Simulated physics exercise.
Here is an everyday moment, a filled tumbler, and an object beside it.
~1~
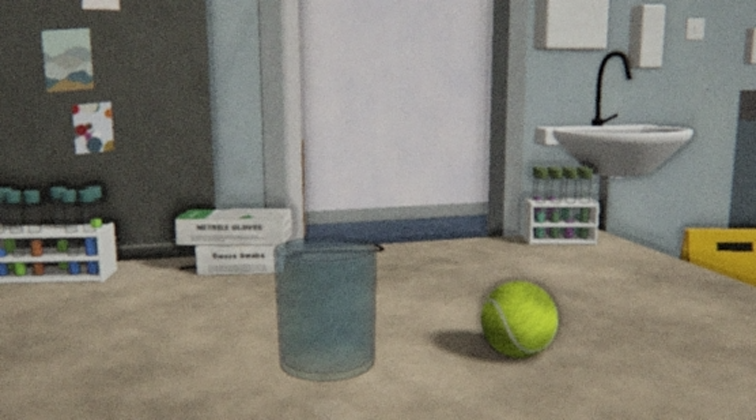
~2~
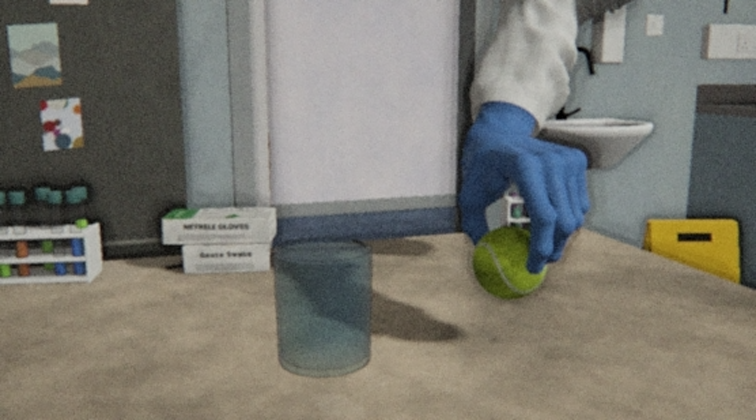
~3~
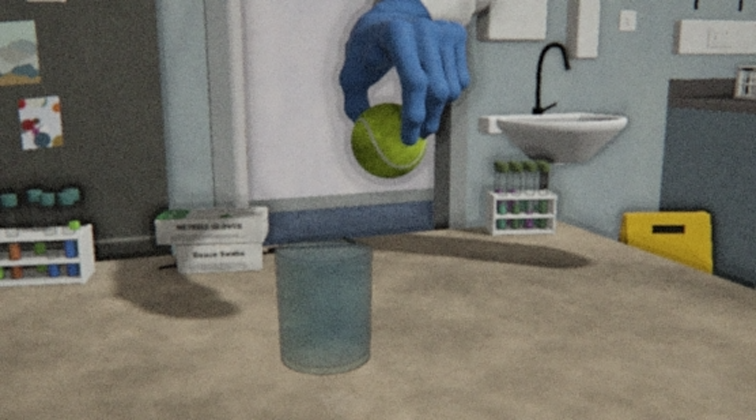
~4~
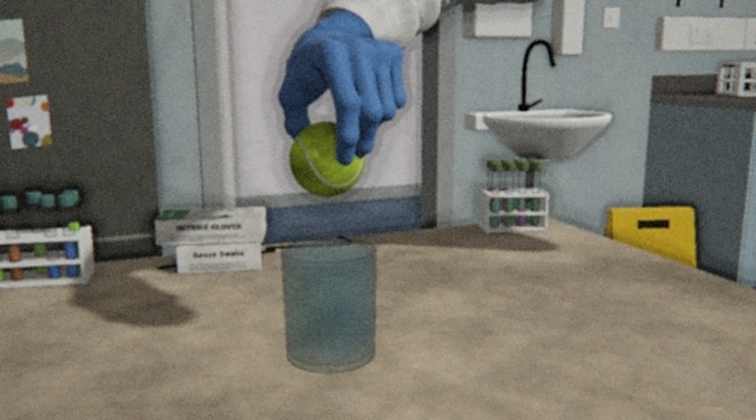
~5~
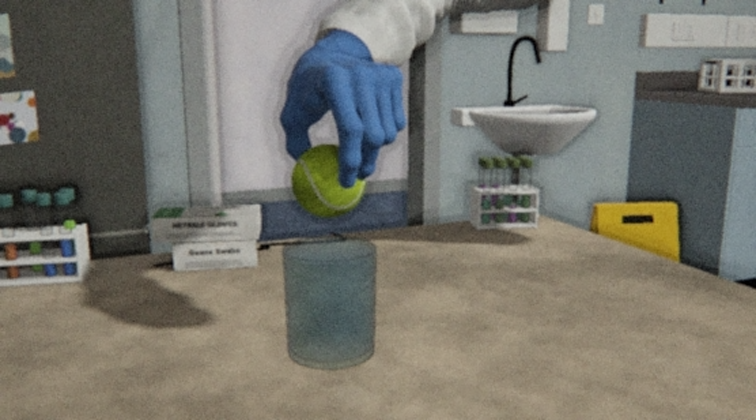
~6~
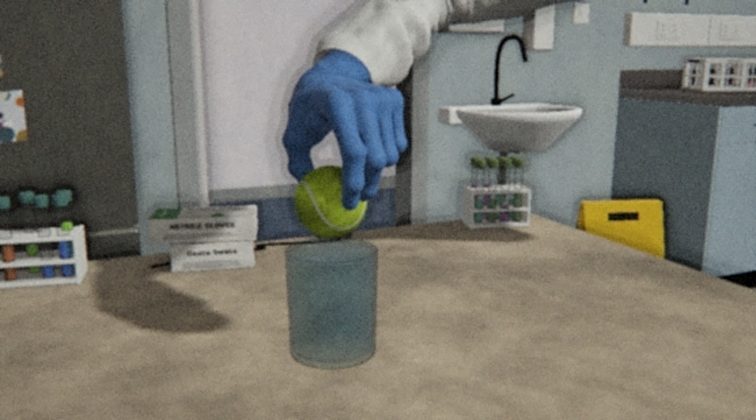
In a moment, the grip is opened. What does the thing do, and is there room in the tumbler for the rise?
Thing: It's going to keep from going down. Tumbler: It's going to slop over the edge.
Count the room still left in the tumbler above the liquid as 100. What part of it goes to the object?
That's roughly 270 percent.
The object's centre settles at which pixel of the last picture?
(332, 244), roughly.
A moment on, the tennis ball enters the water; the tumbler is full to the brim.
Further on, the tennis ball comes up again; the tumbler is full to the brim; a puddle lies round it.
When it is over, the tennis ball is afloat; the tumbler is full to the brim; a puddle lies round it.
